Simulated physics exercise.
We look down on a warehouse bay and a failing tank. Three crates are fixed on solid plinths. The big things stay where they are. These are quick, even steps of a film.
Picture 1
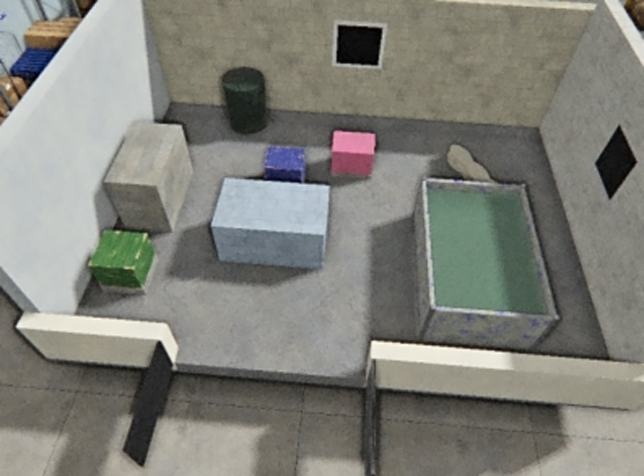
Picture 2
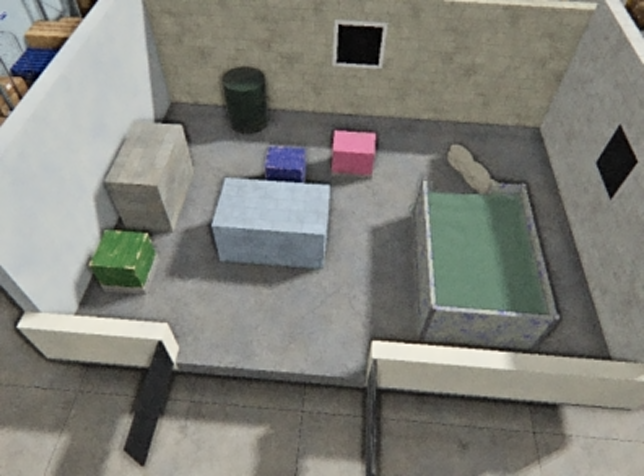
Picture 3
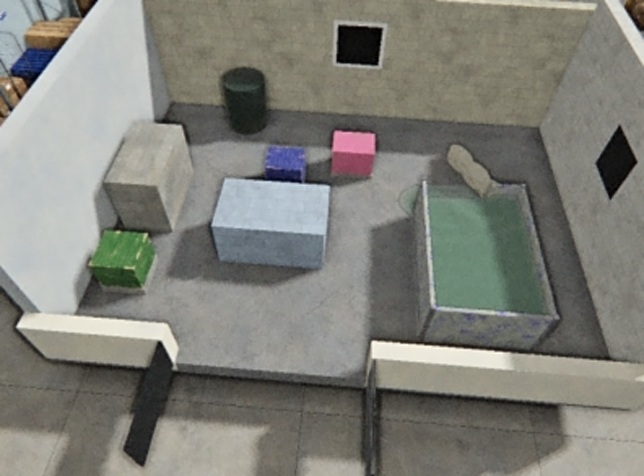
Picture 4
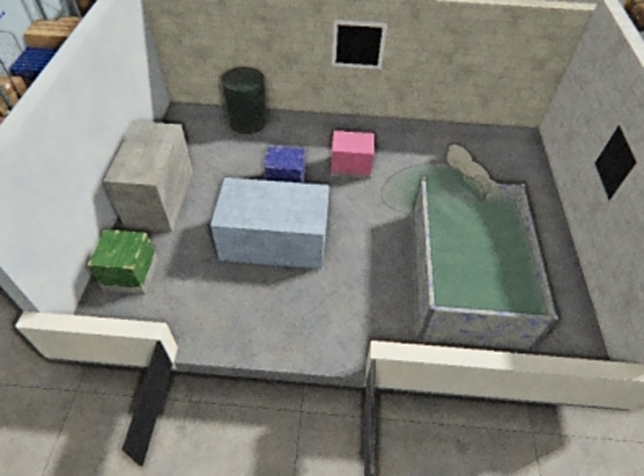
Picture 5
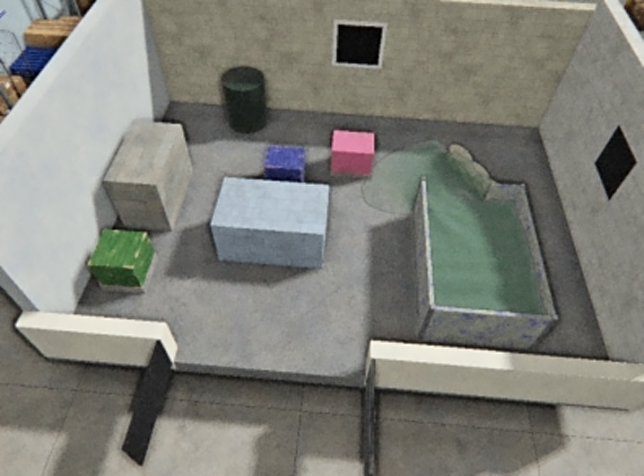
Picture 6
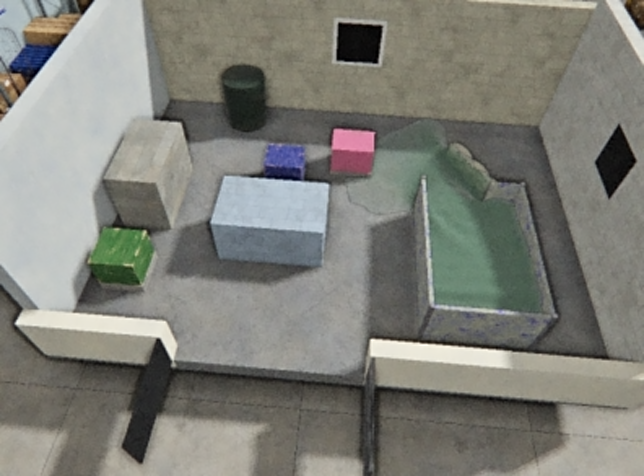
Green water pours from the far side of an open tank and spreads across the grey floor.
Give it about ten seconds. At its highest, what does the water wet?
One by one: The blue crate is wetted; the green crate escapes dry; the pink crate is wetted.
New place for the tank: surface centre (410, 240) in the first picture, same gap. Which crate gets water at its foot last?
It is the green-painted one.
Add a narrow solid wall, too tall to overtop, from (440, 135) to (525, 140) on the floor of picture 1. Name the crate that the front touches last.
I say the one in green.
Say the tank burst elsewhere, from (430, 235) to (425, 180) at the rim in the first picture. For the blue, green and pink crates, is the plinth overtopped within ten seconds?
One by one: The blue one is wetted; the green one escapes it; the pink one is soaked.
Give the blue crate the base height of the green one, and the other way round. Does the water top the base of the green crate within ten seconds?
Then: Green crate takes water.
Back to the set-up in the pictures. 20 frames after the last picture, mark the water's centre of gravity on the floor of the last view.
Roughly at (392, 187).
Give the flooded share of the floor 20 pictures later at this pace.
Close to 55 %.
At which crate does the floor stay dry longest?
I say the crate marked green.
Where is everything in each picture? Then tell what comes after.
The first frame shows the open tank at (481, 244) is whole and still.
In the second frame, water pours out on the open tank's far side and has run to (411, 212).
In the third frame, water pours out on the open tank's far side and has run to a hidden place.
In the fourth frame, water pours out on the open tank's far side and has run to (450, 166).
In the fifth frame, water pours out on the open tank's far side and has run to (433, 142).
In the sixth frame, the front is at (428, 120), out from the gap on the open tank's far side.
A moment on, water covers 20 % of the floor; the blue crate water round its plinth, the green crate not reached, the pink crate water round its plinth.
Next, water covers 35 % of the floor; the blue crate water round its plinth, the green crate not reached, the pink crate water round its plinth.
Then, water covers 55 % of the floor; the blue crate water round its plinth, the green crate water round its plinth, the pink crate water round its plinth.
Later, water covers 80 % of the floor; the blue crate water round its plinth, the green crate water round its plinth, the pink crate water round its plinth.
In the end, water covers 95 % of the floor; the blue crate was topped, the green crate stayed above the water, the pink crate was topped.
